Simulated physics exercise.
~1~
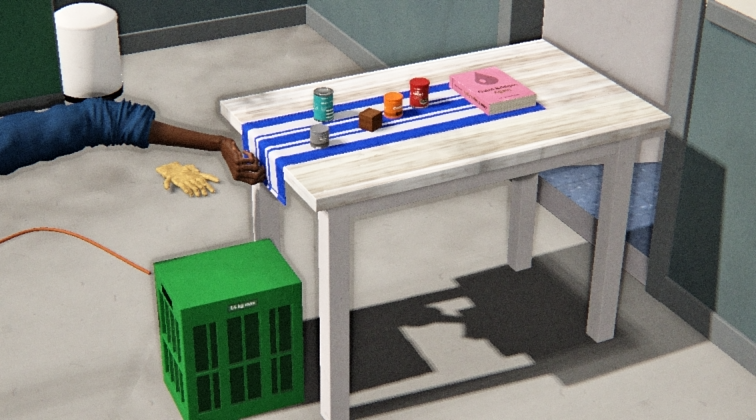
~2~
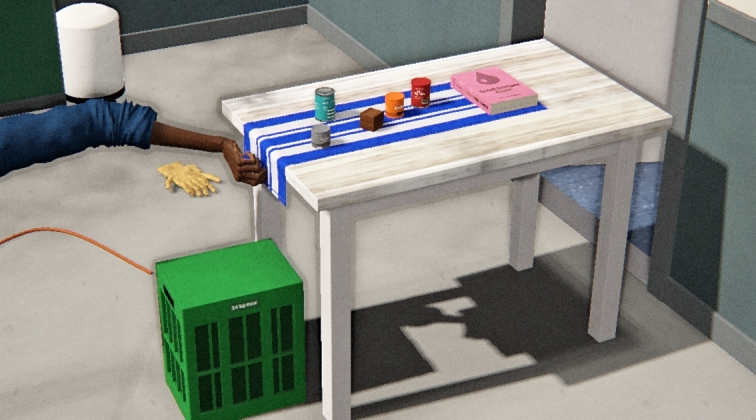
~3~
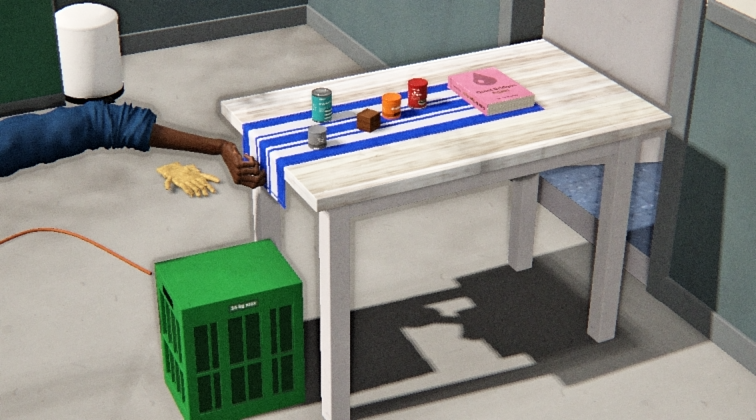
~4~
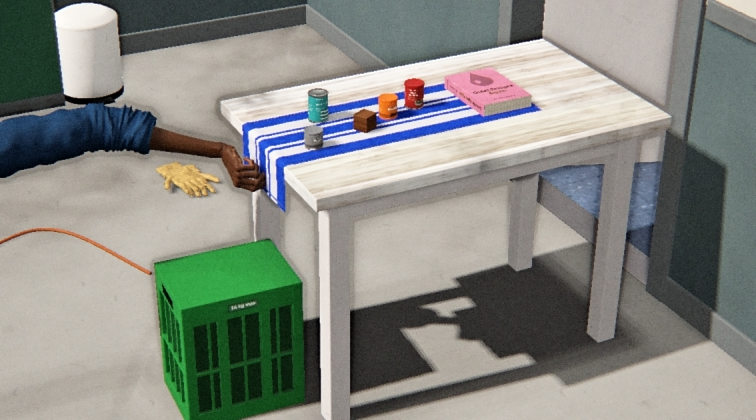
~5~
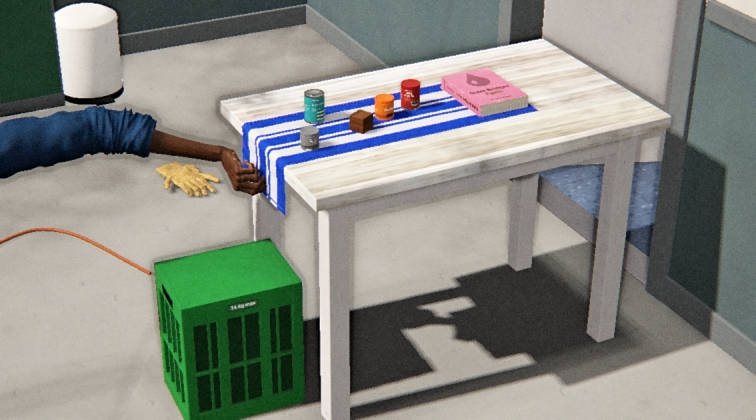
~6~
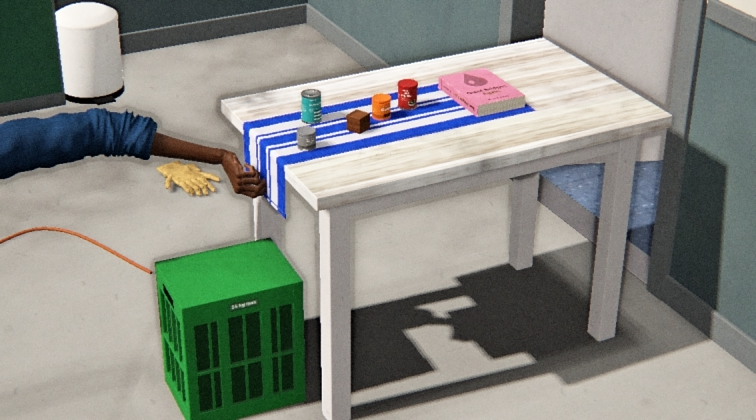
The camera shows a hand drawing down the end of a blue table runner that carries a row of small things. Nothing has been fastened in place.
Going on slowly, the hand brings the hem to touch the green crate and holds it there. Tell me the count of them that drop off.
Count: Two.
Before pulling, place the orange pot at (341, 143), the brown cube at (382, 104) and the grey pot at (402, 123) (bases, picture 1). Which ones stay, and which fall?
Looks like the orange pot ends up down, the brown cube hangs in there, and the grey pot hangs in there.
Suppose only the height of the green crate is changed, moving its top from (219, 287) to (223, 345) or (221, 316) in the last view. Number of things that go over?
Going over the edge would be 4 and 3.
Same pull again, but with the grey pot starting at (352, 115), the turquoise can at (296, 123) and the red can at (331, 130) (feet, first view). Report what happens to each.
My call: The grey pot hangs on; the turquoise can takes a tumble; the red can takes a tumble.
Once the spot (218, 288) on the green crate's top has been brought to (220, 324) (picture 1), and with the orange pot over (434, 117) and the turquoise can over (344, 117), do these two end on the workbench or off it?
The orange pot ends up still on top and the turquoise can ends up off the top.
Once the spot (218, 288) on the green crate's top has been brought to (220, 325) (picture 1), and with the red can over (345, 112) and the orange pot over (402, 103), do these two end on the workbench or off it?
So the red can leaves, and the orange pot stays there.
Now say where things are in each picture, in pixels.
In the first picture, hem (285, 206); grey pot (319, 128); turquoise can (323, 91); brown cube (371, 112); orange pot (394, 96); red can (420, 81); top of the crate (218, 288).
In the second picture, hem (286, 207); grey pot (321, 128).
In the third picture, hem (285, 209); turquoise can (322, 92).
In the fourth picture, hem (285, 212); brown cube (365, 113); top of the crate (218, 288).
In the fifth picture, hem (286, 216); orange pot (385, 97).
In the sixth picture, hem (286, 219); grey pot (306, 130); turquoise can (311, 93); brown cube (358, 114); orange pot (381, 97); red can (408, 83).
Early on, hem near (265, 243); grey pot gone.
Midway, hem on the crate; grey pot and turquoise can gone.
Finally, hem on the crate; grey pot and turquoise can gone. It carries off two.
